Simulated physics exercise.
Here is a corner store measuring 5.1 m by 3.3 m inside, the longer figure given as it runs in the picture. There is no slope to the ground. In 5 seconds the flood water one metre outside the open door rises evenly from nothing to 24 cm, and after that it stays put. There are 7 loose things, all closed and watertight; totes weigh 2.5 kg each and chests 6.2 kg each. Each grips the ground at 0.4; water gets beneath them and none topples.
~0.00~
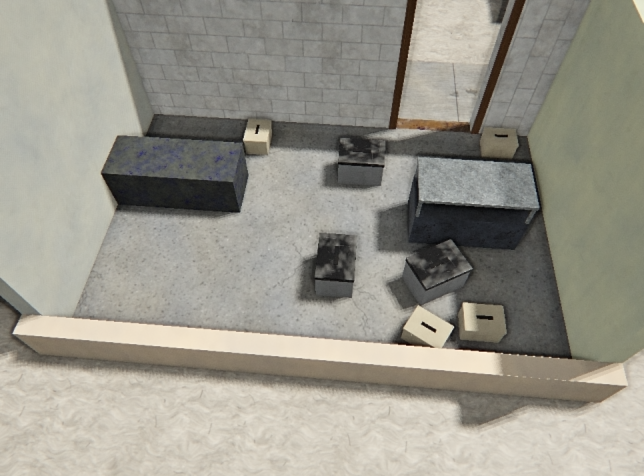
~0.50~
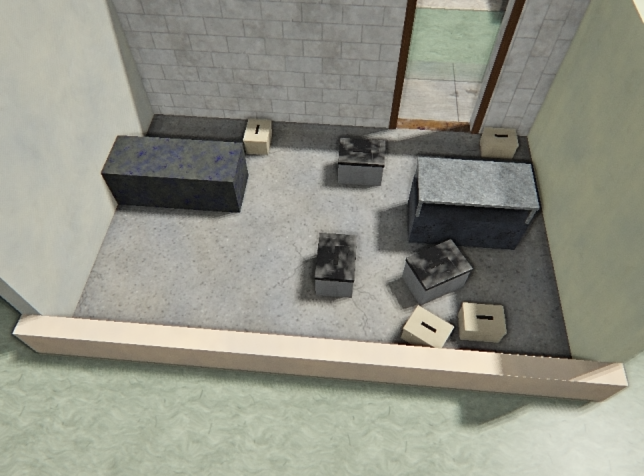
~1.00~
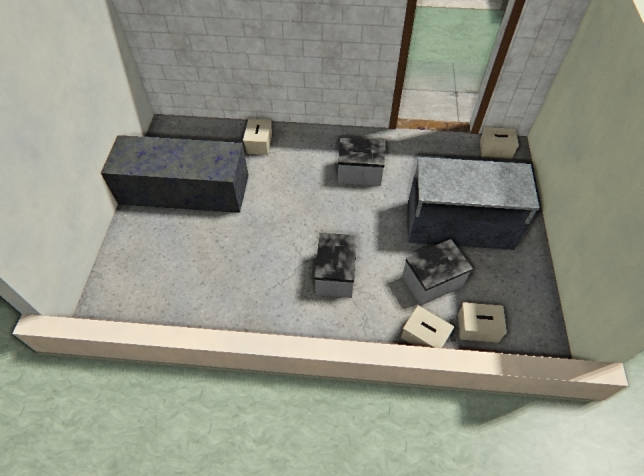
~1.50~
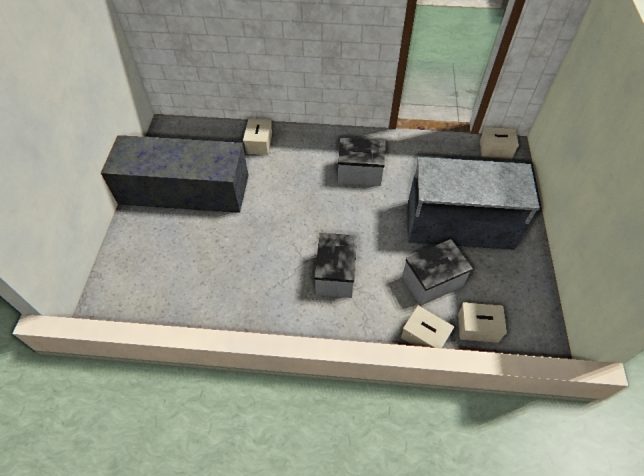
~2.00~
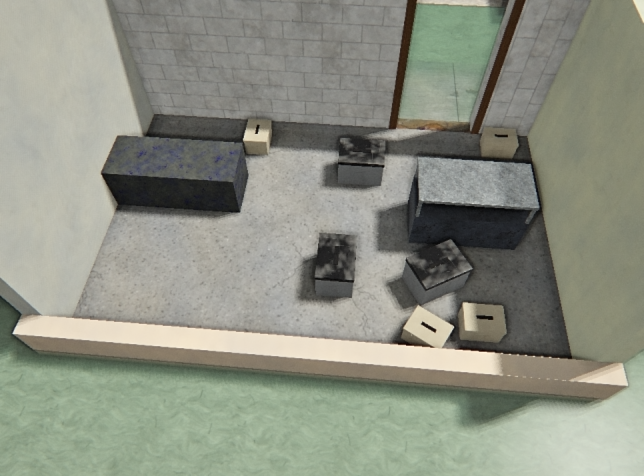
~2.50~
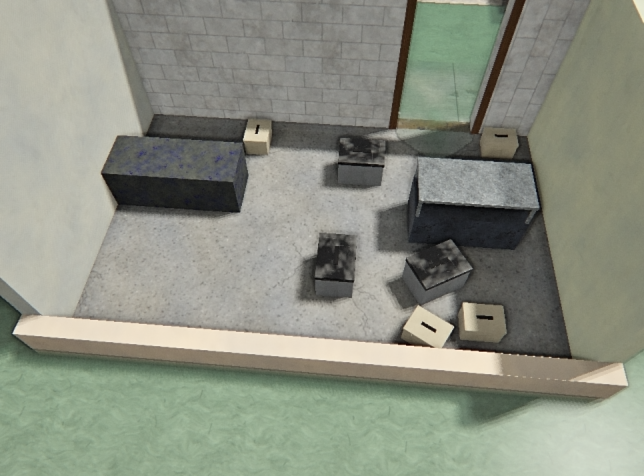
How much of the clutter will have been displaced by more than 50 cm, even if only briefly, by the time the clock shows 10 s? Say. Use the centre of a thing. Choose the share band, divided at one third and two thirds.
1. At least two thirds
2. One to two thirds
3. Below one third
Answer: 1.
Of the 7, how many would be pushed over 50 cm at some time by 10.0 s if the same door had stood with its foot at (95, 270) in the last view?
Then the count would be 5.
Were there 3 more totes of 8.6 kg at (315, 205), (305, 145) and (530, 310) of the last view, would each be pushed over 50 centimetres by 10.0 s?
The first one tops the mark, the next stays inside the mark, and the last tops the mark.
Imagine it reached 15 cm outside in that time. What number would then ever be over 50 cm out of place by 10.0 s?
That would make 2 of them.
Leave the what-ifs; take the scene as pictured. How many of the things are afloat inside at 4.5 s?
Count at that moment: 0.
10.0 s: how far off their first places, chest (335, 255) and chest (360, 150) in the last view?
Respectively 80 and 200 cm.
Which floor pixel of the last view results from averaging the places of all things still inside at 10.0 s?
I'd say about (330, 217) in the last view.
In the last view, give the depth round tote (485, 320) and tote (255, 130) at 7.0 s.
Roughly 3 and 2 cm.
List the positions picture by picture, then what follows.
A tote at (501, 136), on the bottom; a tote at (257, 130), on the bottom; 0.0 m2 under water; 0 of 7 have shifted, in the first frame.
A tote at (501, 136), on the bottom; a tote at (257, 130) rests on the ground; 0.0 m2 under water; 0 of 7 have shifted, in the second frame.
A tote at (501, 136) rests on the ground; a tote at (257, 130) rests on the ground; 0.0 m2 under water; 0 of 7 have shifted, in the third frame.
A tote at (501, 136) rests on the ground; a tote at (257, 130), on the bottom; water covers 0.0 m2; 0 of 7 have shifted, in the fourth frame.
A tote at (501, 136) rests on the ground; a tote at (257, 130), on the bottom; 0.0 m2 under water; 0 of 7 have shifted, in the fifth frame.
A tote at (501, 136) rests on the ground; a tote at (257, 130) rests on the ground; 0.4 m2 under water; 0 of 7 have shifted, in the sixth frame.
After 3.5 s 0 of 7 are over 50 cm from their spots; 0 afloat.
After 4.5 s 0 of 7 are over 50 cm from their spots; 0 afloat.
After 7.0 s 3 of 7 are over 50 cm from their spots; 2 afloat.
After 10.0 s 6 of 7 are over 50 cm from their spots, and 6 have been at some point; 7 afloat.
